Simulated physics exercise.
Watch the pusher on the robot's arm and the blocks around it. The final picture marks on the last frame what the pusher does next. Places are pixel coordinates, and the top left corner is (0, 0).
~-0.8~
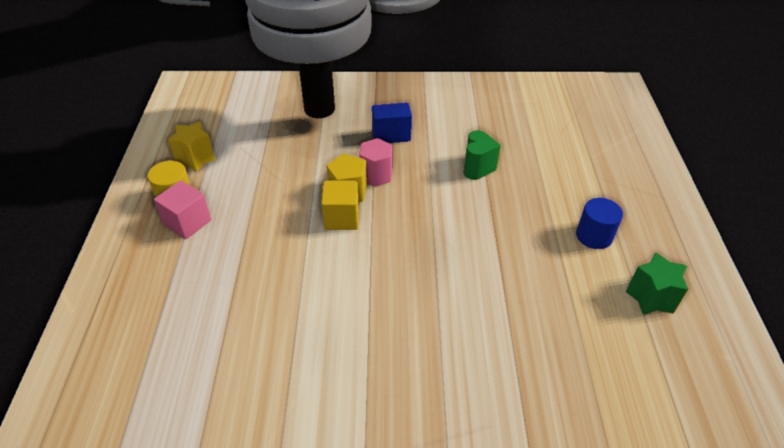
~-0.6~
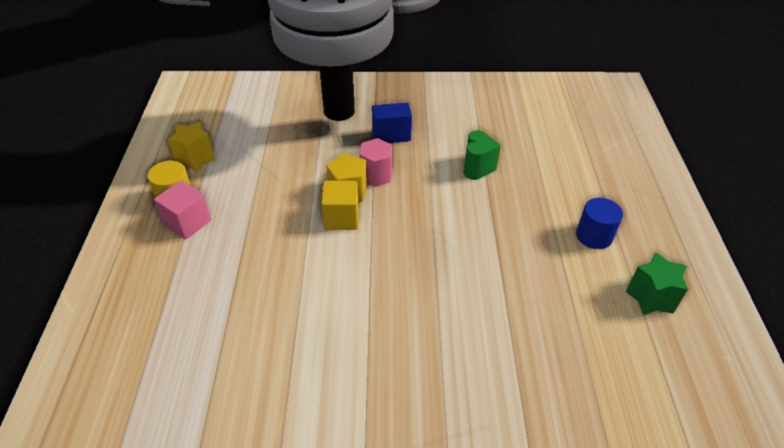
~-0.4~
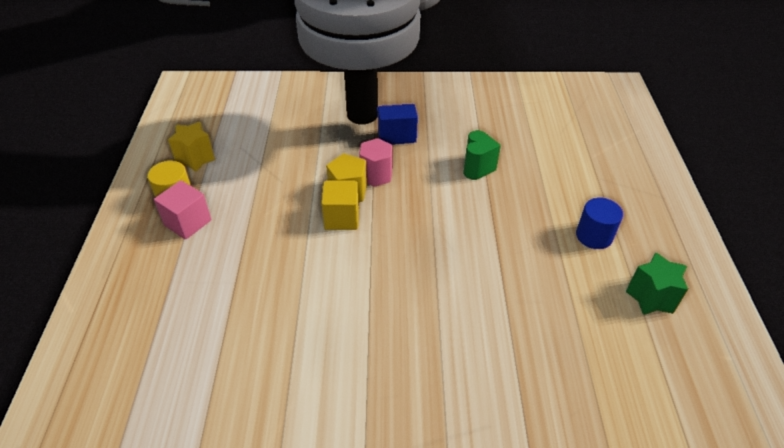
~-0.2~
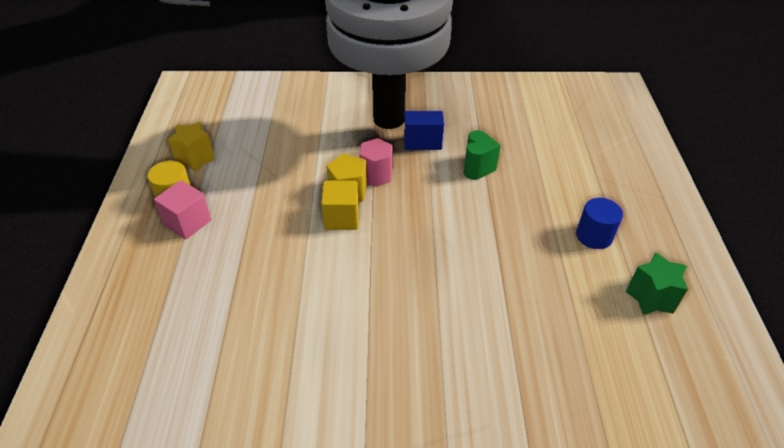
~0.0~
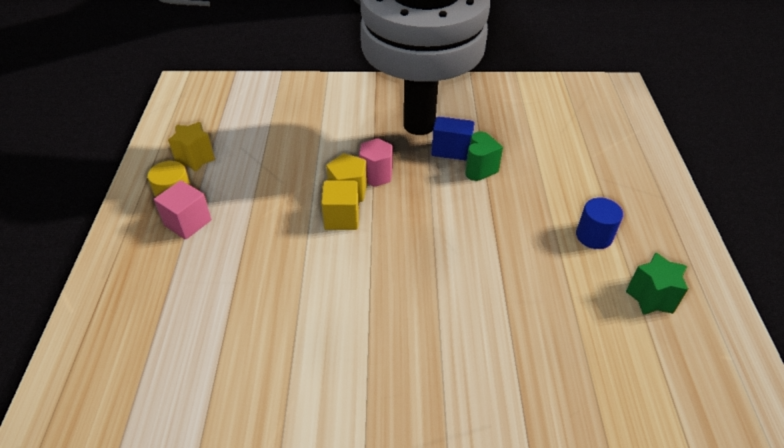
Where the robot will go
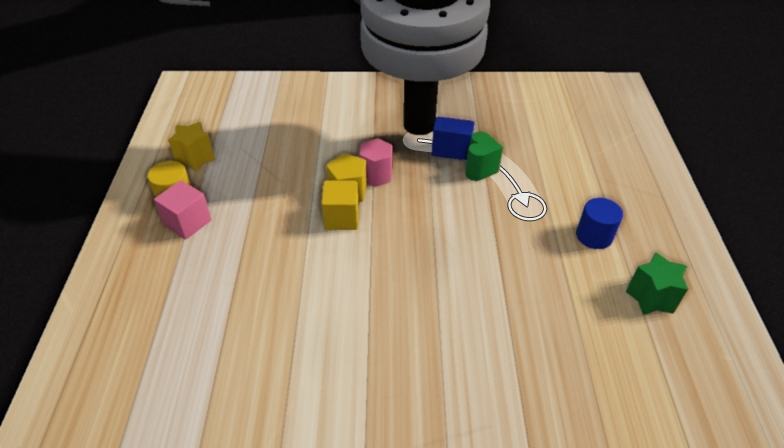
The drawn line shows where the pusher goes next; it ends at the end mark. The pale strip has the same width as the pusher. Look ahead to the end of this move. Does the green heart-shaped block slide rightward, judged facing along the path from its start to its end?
In short: Yes.
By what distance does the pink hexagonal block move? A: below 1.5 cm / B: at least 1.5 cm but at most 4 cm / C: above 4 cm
Answer: A.
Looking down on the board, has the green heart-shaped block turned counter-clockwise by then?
No, that is not what happens.
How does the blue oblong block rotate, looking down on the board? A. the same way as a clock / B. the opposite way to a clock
B.
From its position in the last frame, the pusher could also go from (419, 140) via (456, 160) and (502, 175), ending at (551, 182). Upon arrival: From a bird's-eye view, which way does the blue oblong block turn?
Anticlockwise.
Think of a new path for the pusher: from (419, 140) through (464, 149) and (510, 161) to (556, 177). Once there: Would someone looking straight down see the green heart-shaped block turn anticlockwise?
No.
Path on the board, from (419, 140) by way of (466, 149) and (505, 172) to (527, 206).
What follows on the original path. One third of the way, pusher (468, 135); blue oblong block (503, 135); green heart-shaped block (506, 155), turned 85° clockwise.
Two thirds of the way, pusher (508, 158); blue oblong block (548, 150); green heart-shaped block (511, 166), turned 80° clockwise.
At the end, pusher (531, 192); pink hexagonal block in place; blue oblong block (556, 153), turned 25° anticlockwise; green heart-shaped block (519, 199), turned 115° clockwise; blue disc in place.
